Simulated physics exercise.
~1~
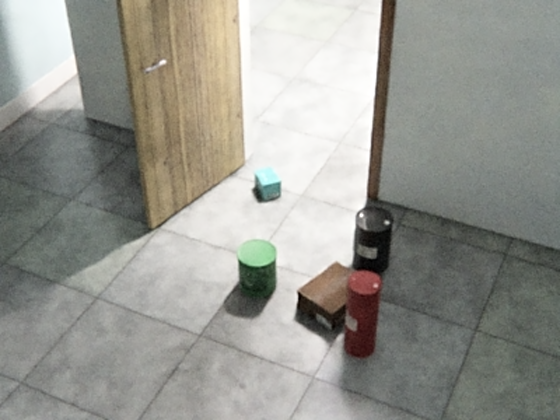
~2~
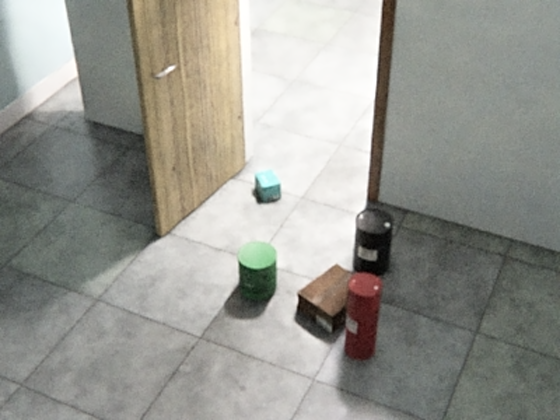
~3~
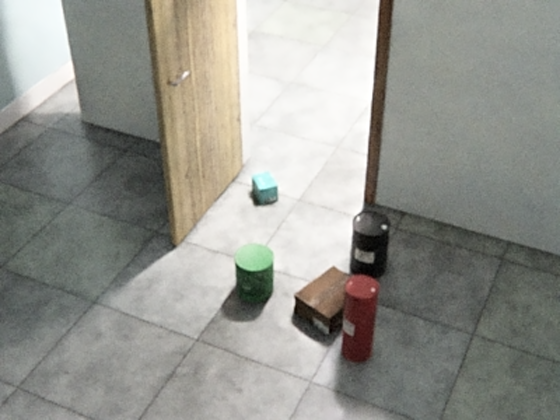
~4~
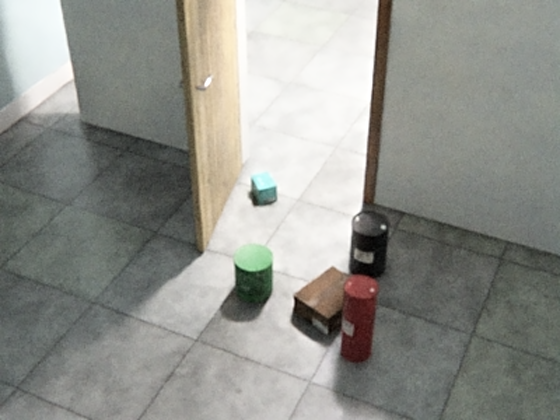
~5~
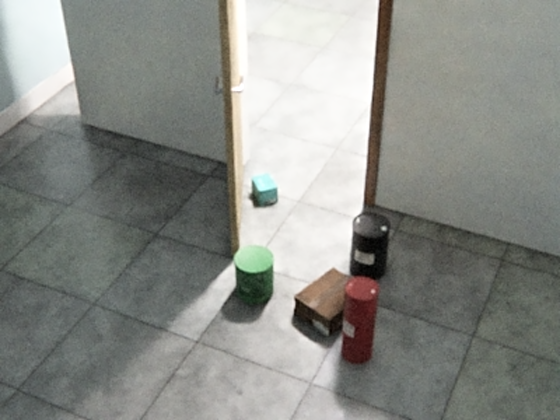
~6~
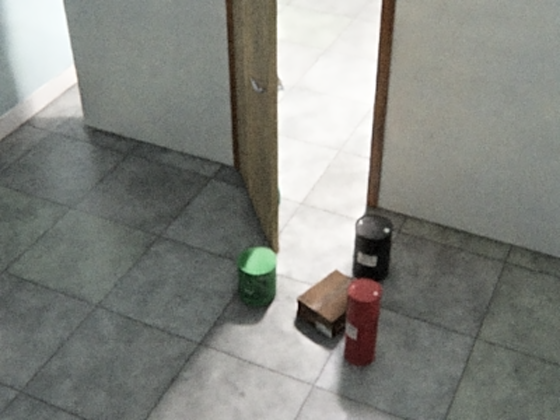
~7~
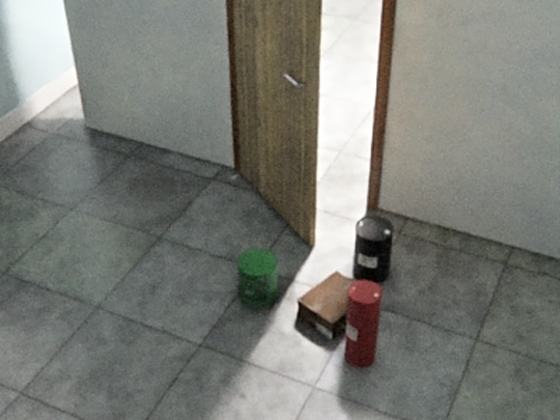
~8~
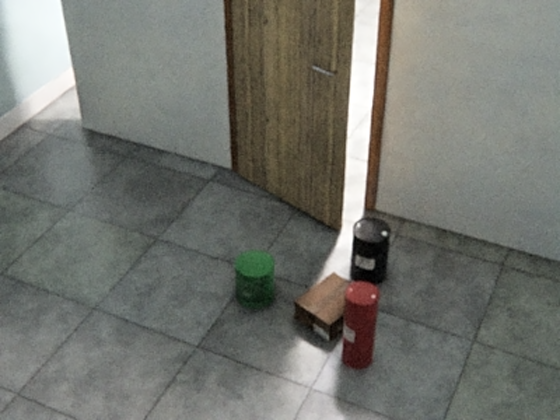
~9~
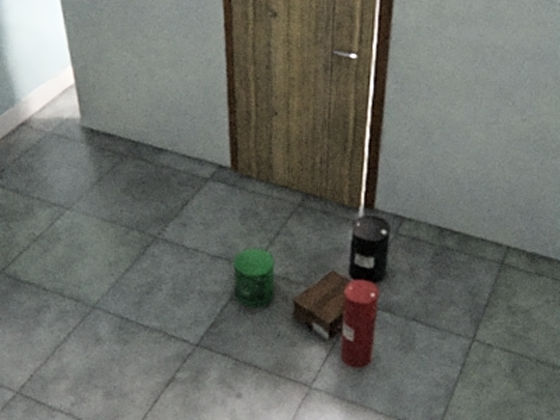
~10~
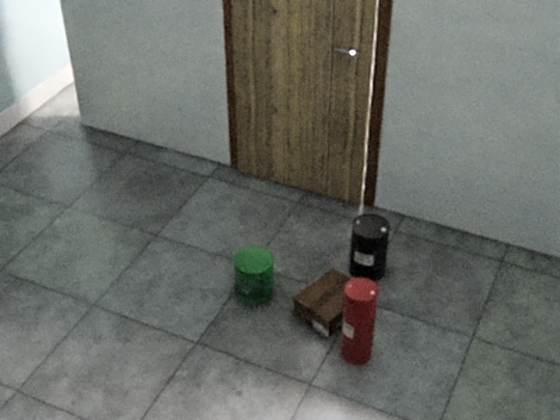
The clip opens on a wooden door standing wide open in a grey-tiled room, with a small turquoise box on the floor in the doorway. A green pail, a brown box, a black canister and a red canister stand nearby in front of it. With nobody in view, the door swings steadily to the right, turning edge-on as it nears the green pail. It then sweeps past behind the pail, hiding the turquoise box from sight and narrowing the bright opening. The door closes into its frame, leaving a thin line of light, while the other four objects remain in place.
